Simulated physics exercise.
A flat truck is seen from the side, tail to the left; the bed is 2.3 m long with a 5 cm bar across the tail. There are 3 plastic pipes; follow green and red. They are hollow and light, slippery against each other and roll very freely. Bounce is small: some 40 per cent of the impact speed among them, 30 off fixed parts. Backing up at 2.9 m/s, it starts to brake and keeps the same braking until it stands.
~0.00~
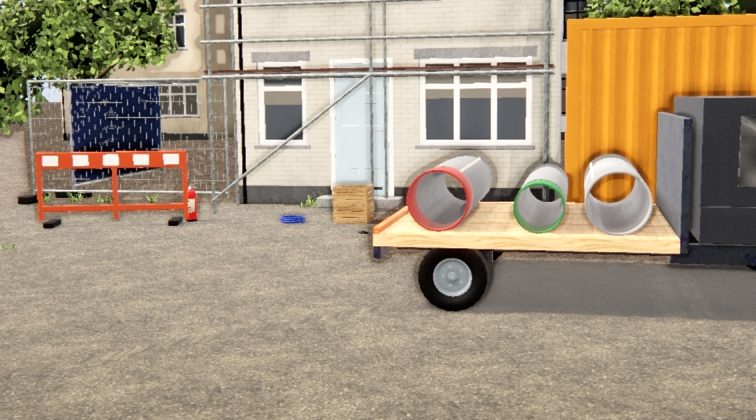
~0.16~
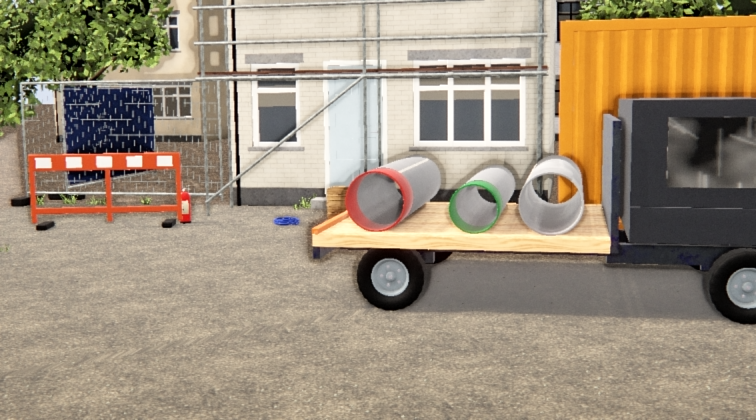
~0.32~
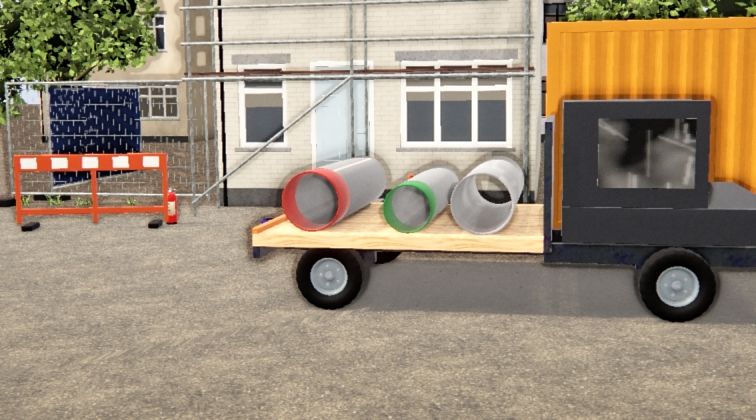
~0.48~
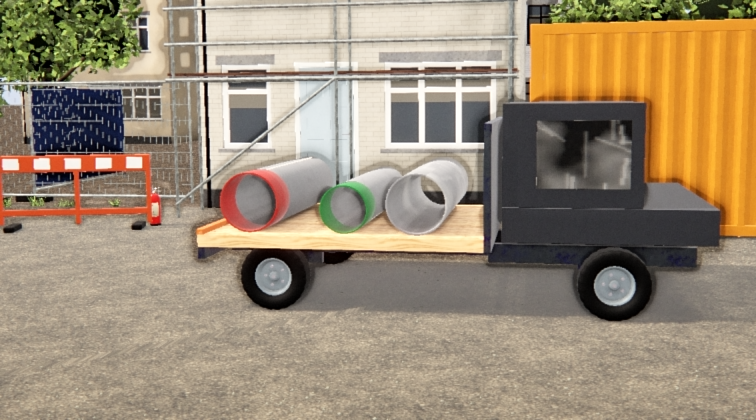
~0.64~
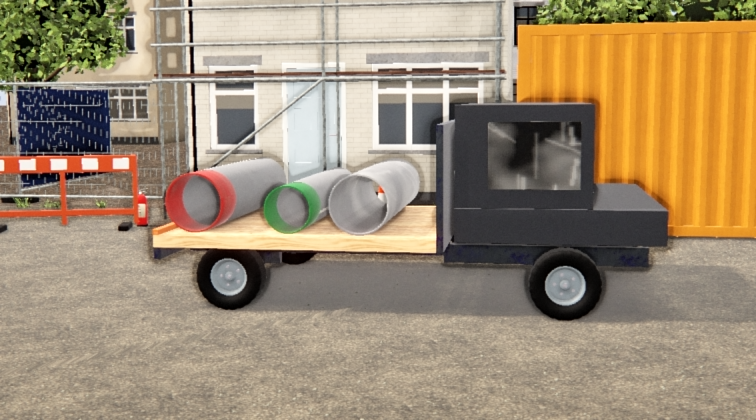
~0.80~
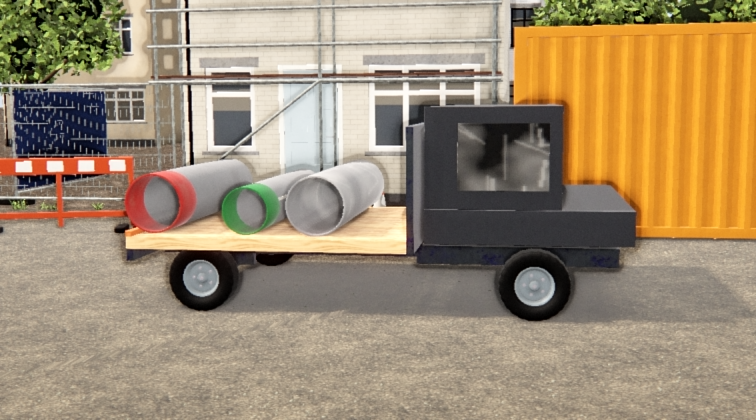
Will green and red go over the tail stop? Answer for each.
Green drops off the end. Red drops off the end.
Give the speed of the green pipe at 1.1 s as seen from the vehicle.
About 1.0 m/s.
By 1.1 s, green is on the bed, 60 cm from the bar, rolling towards it; red is on the bed, 5 cm from the bar, rolling towards it; 0 over the tail so far.
By 1.4 s, green is on the bed, 20 cm from the bar, rolling towards it; red is going over the tail; 1 over the tail so far.
By 1.8 s, green is going over the tail; red is over the tail and down; 2 over the tail so far.
Finally (2.7 s), green is off the end; red is over the tail and down; 3 over the tail so far.
